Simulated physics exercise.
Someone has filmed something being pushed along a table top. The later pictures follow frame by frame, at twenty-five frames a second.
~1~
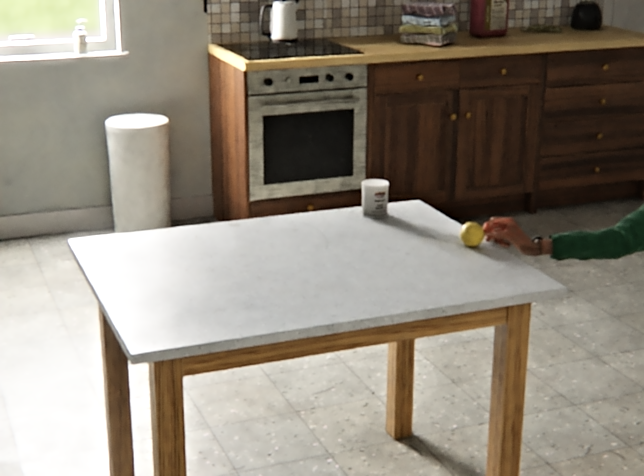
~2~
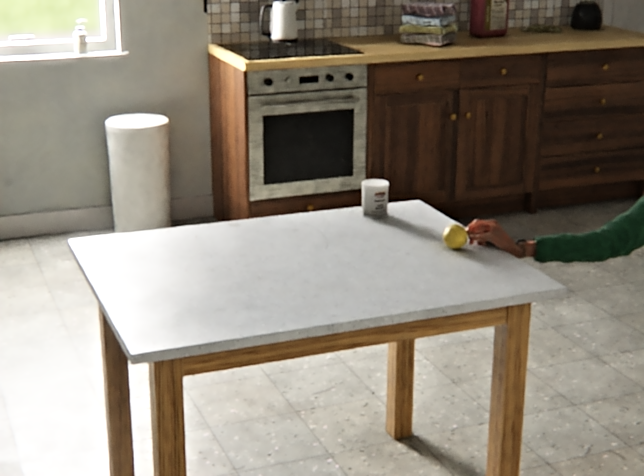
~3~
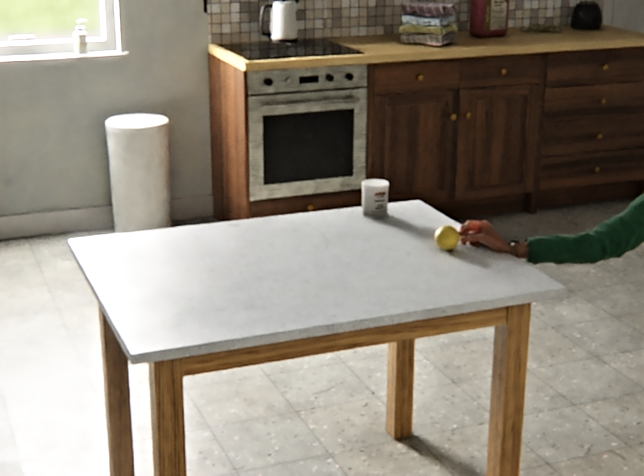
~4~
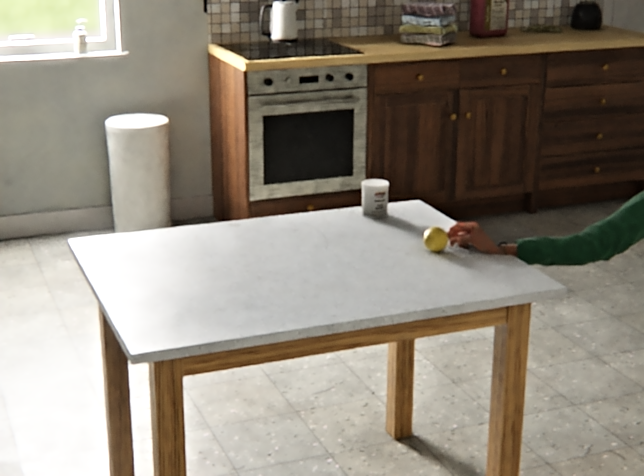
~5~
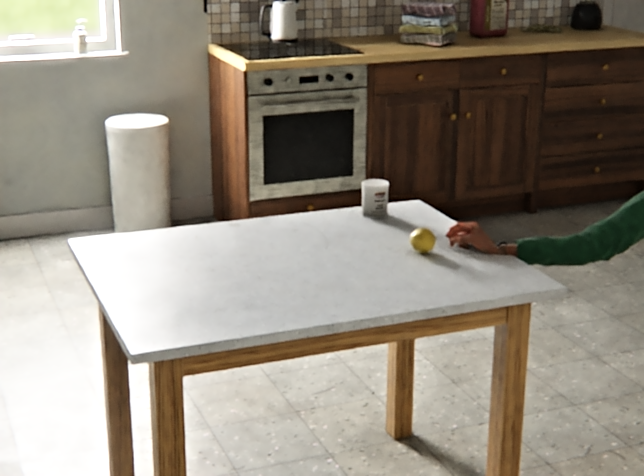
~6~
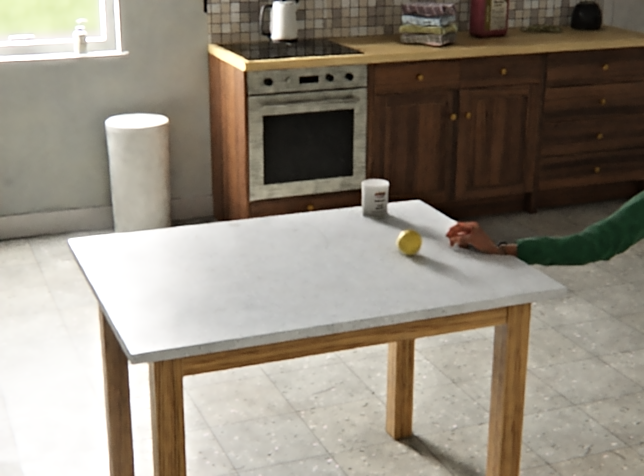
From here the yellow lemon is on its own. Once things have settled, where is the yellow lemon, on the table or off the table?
The yellow lemon goes over the edge.
Then, 0.50 s later than the last frame, yellow lemon moved well along near (240, 264).
Then, 1.00 s later than the last frame, yellow lemon now off the table.
When it is over, off the table, yellow lemon.
